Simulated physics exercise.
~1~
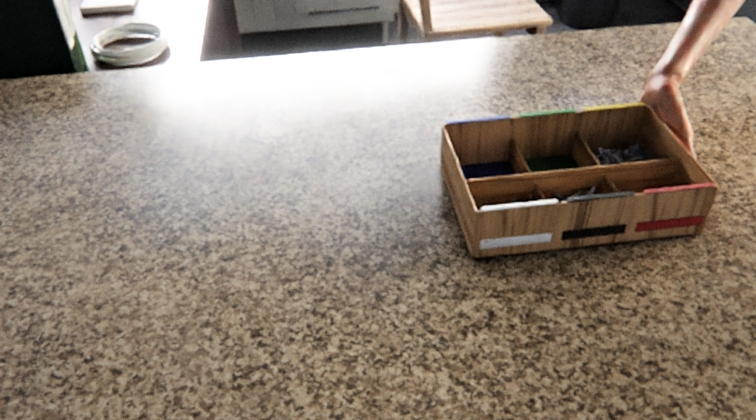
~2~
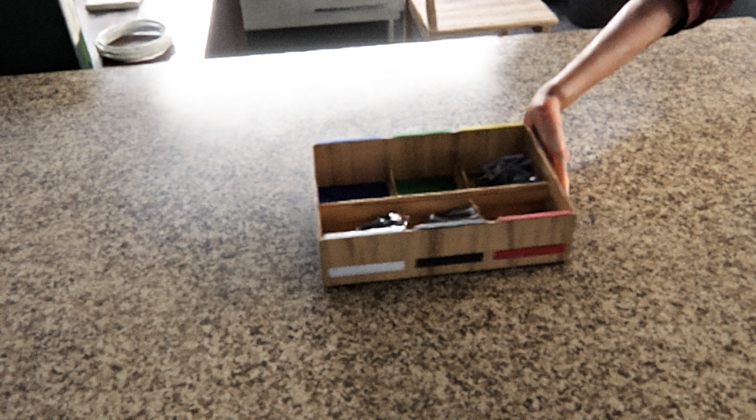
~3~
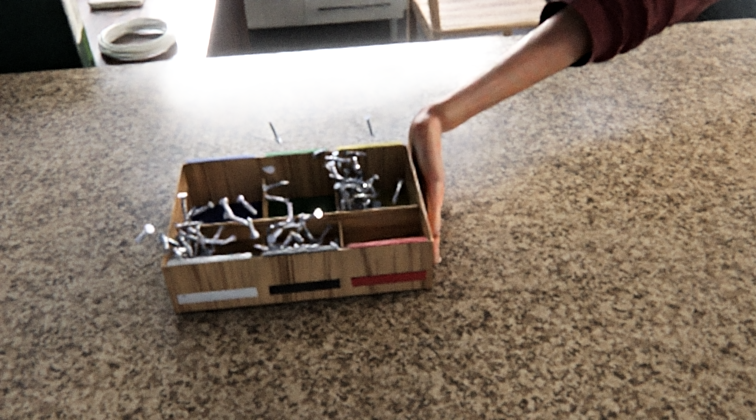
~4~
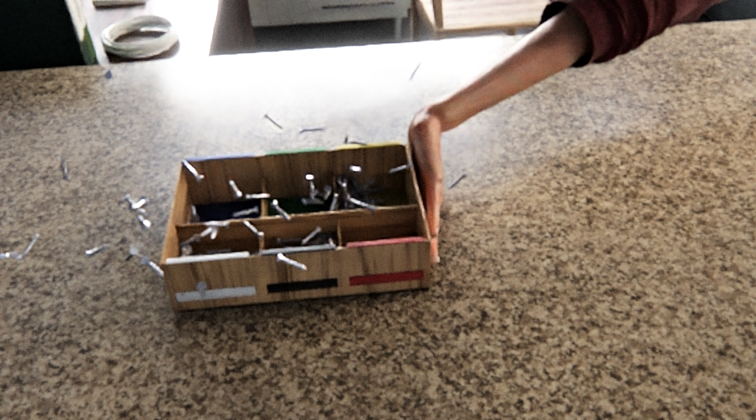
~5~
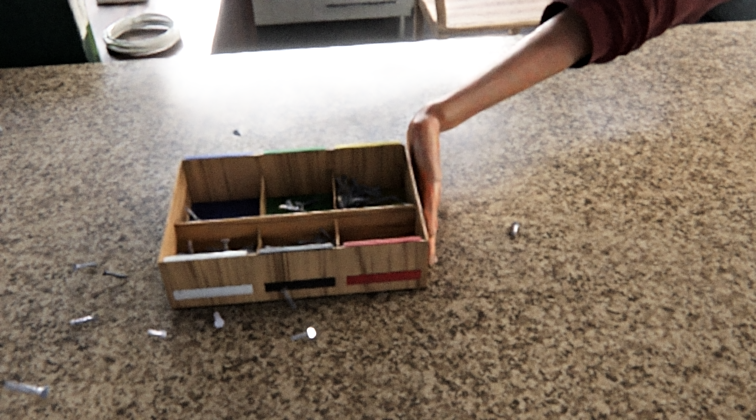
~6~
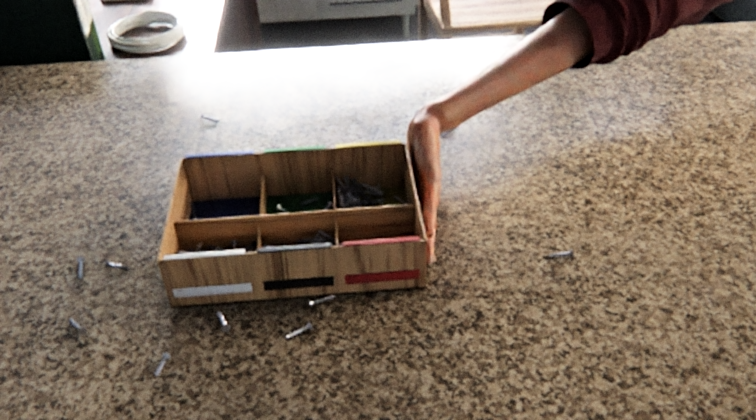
Steel screws leaping from a wooden compartment tray as a hand slides it left and stops, some landing scattered on the speckled countertop.
